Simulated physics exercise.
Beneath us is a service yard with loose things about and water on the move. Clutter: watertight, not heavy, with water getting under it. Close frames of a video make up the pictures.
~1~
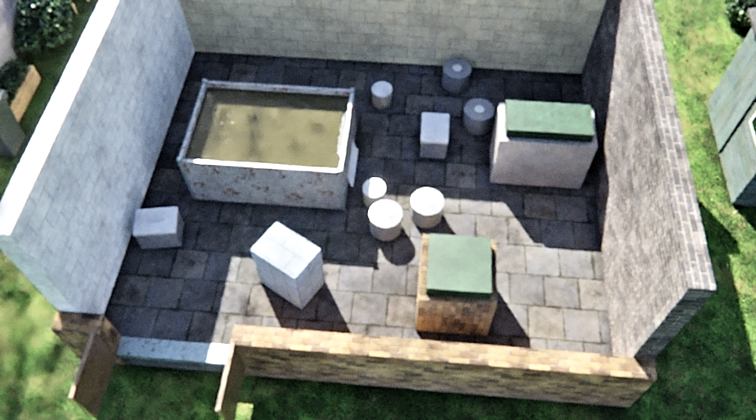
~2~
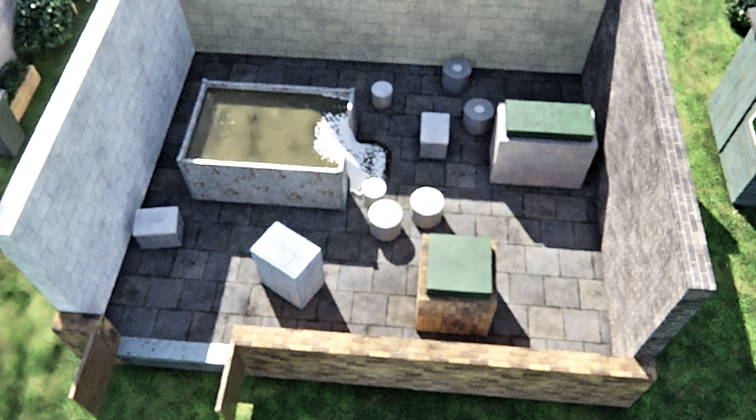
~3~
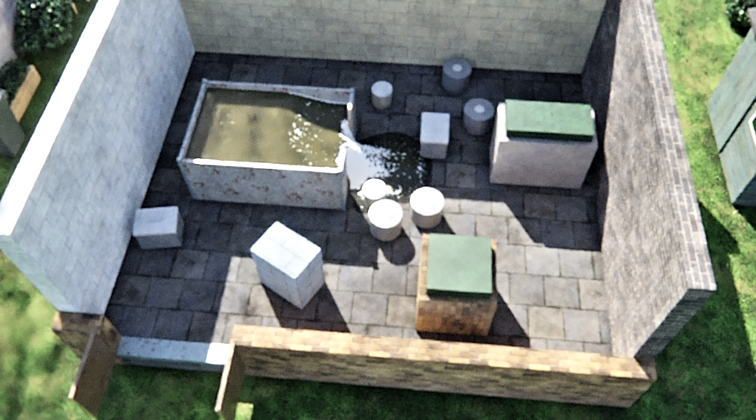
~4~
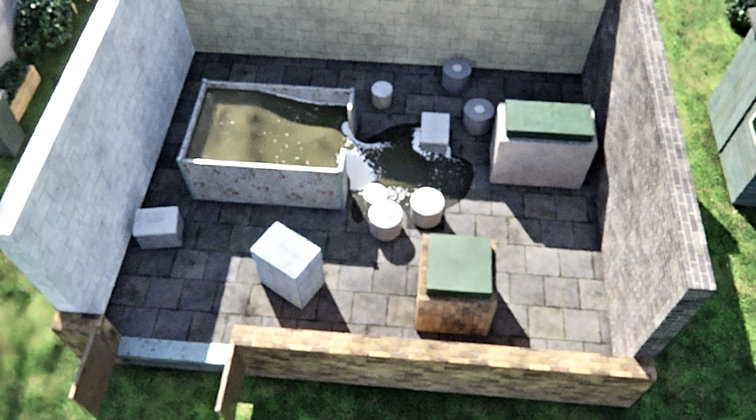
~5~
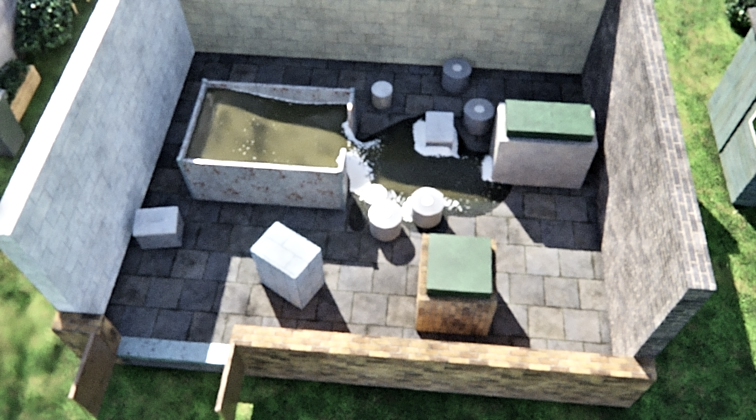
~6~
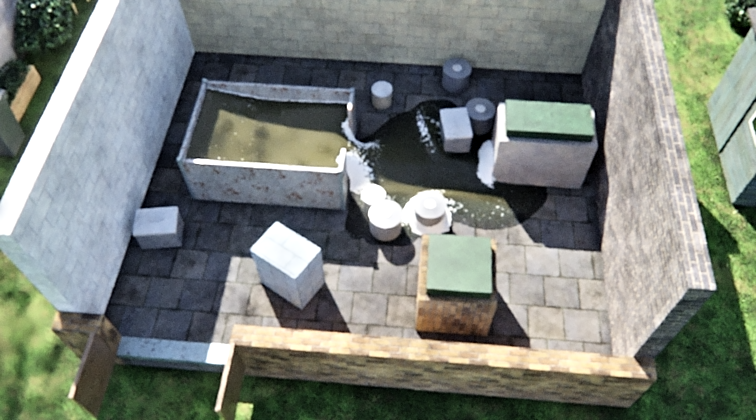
Murky water burst from the right end of a raised stone tank in a walled yard, spread across the paving around pale blocks and round tubs, and nudged a small pale block rightward.
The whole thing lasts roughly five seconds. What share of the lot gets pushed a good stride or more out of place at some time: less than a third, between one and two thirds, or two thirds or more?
Between one and two thirds.
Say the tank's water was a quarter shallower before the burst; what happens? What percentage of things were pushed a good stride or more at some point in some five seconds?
Roughly 40 in a hundred.
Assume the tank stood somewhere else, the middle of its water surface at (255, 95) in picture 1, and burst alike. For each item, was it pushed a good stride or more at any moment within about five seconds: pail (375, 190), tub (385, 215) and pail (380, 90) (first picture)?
First never went far, then never went far, then displaced far.
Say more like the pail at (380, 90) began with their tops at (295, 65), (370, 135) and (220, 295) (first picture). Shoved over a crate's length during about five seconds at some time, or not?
In order: Hardly budges, shoved clear, then hardly budges.
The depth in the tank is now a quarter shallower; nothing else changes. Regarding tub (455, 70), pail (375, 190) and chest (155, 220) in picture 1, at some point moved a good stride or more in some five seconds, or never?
Answers, in the order asked: Stayed within the threshold, stayed within the threshold, stayed within the threshold.
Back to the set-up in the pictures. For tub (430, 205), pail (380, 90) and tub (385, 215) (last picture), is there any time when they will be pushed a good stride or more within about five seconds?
In sequence: Covered the distance, fell short, fell short.
A moment on, 2 of 8 are well off their spots; 1 afloat.
Next, 3 of 8 are well off their spots; 2 afloat.
Later, 3 of 8 are well off their spots; 3 afloat.
In the end, 3 of 8 are well off their spots, and 4 have been at some point; 3 afloat.
